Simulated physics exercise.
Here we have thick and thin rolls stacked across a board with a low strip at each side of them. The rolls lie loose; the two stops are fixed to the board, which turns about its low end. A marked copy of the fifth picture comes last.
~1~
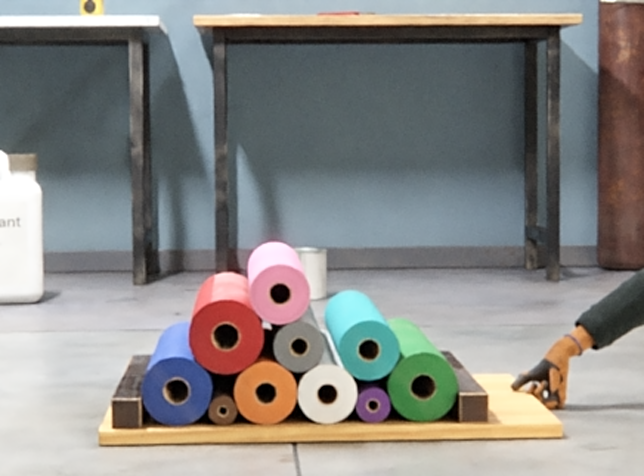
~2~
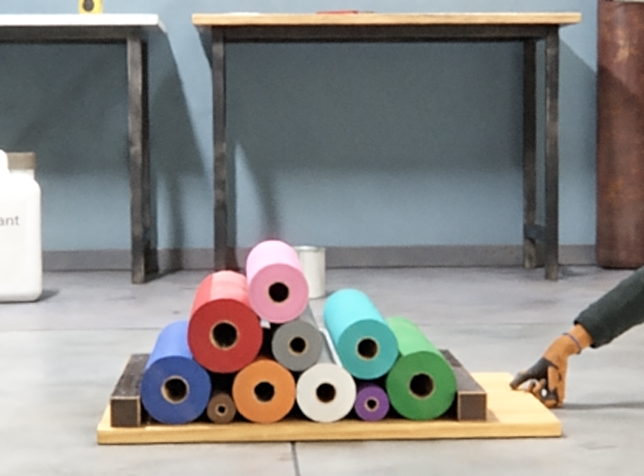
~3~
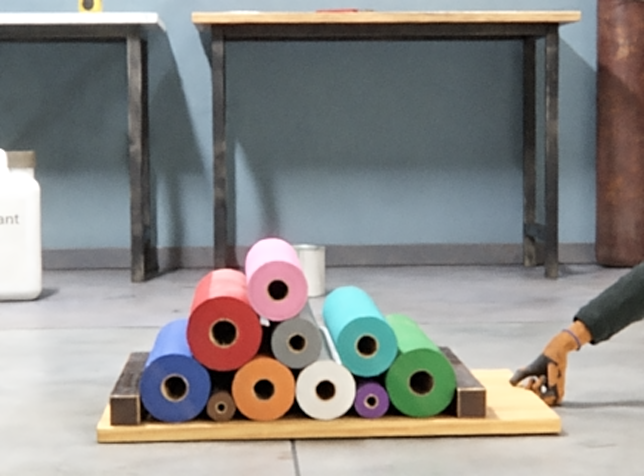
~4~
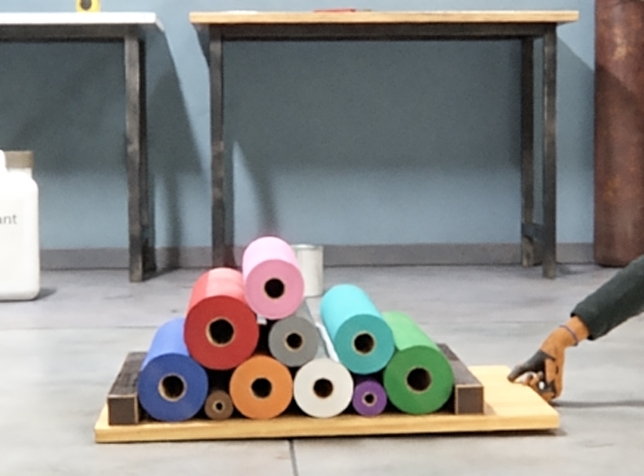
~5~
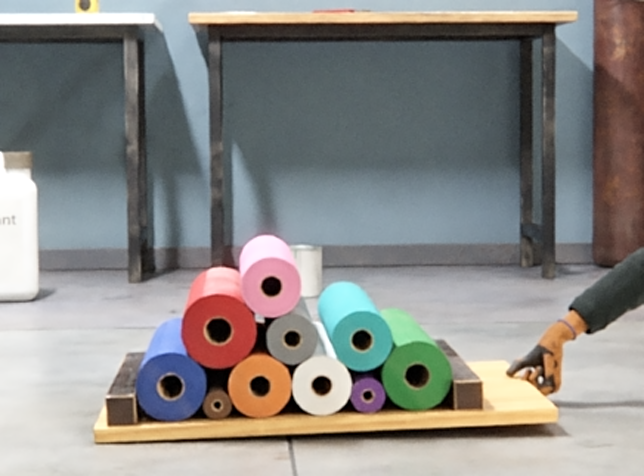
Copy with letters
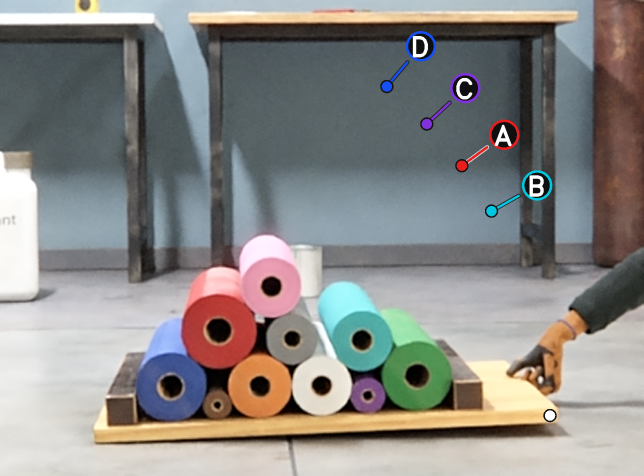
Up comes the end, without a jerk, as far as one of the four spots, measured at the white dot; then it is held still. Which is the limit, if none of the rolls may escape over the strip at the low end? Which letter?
The highest mark that will do is A.
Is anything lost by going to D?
Yes.
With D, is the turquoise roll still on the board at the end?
No.
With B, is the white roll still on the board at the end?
The white roll: Yes.
On the marked copy, A at (462, 166); B at (491, 211); C at (427, 124); D at (387, 87); the white dot at (550, 415).
With A. Early on, board at 20°.
Further on, board at 36°.
At the end, board at 36°, none over the low batten.
As for the rest, B none over the low batten; C four over the low batten (turquoise, grey, red, pink); D five over the low batten.
